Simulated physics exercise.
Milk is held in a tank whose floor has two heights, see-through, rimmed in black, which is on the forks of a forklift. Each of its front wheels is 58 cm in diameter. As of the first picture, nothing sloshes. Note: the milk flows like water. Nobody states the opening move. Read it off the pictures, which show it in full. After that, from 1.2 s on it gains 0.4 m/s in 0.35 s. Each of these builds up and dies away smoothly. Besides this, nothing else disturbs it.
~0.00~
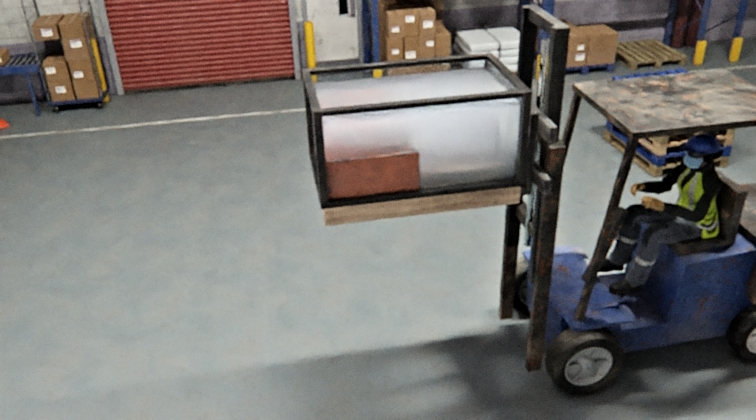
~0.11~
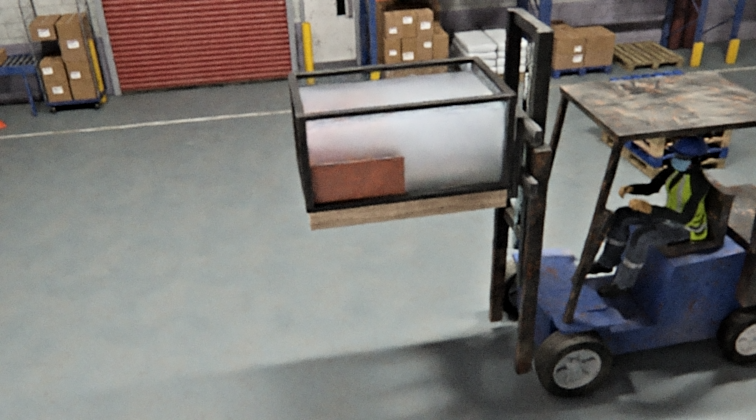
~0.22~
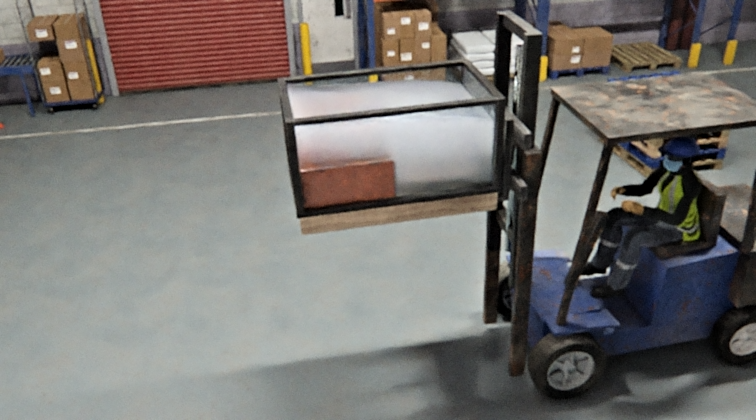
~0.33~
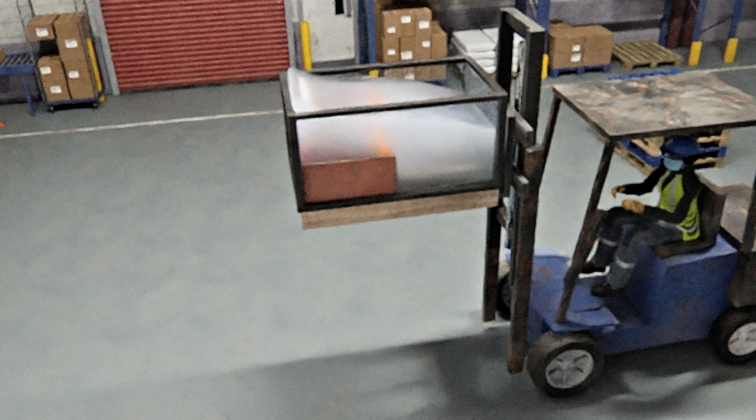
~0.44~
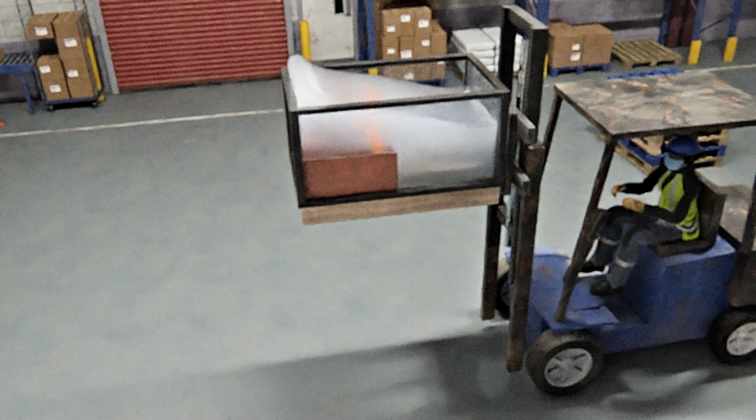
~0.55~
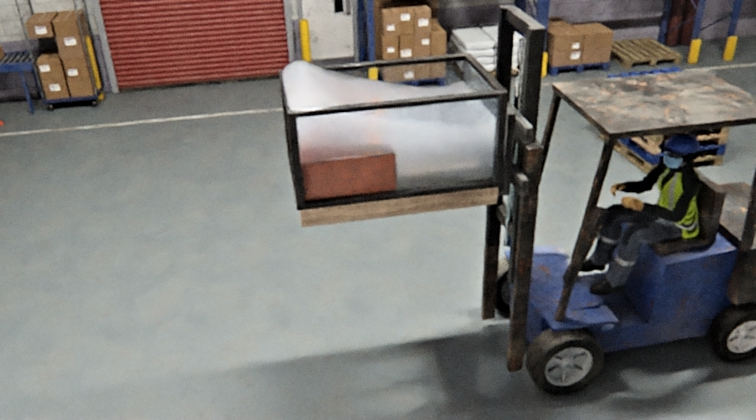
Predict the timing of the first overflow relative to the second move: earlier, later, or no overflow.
Earlier.
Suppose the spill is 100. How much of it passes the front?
Spill fraction there: Roughly 30 per cent.
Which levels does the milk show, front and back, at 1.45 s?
Front 40 cm and back 66 cm.
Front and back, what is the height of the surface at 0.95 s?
The surface sits near 56 cm in front and near 50 cm at the rear.
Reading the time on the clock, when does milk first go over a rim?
It first spills at close to 0.9 s.
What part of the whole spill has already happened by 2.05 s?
About 70 percent, give or take.
By 0.95 s it stands 51 cm high behind and 56 cm in front; 2 per cent has gone mostly over the front, some over the far side.
By 1.45 s it stands 66 cm high behind and 41 cm in front; 2 per cent has gone over the front.
By 2.05 s it stands 49 cm high behind and 64 cm in front; 4 per cent has gone over the back and the front.
By 4.53 s 6 per cent has gone over the back and the front; the first of it left at about 0.85 s, and the second move began at 1.2 s.
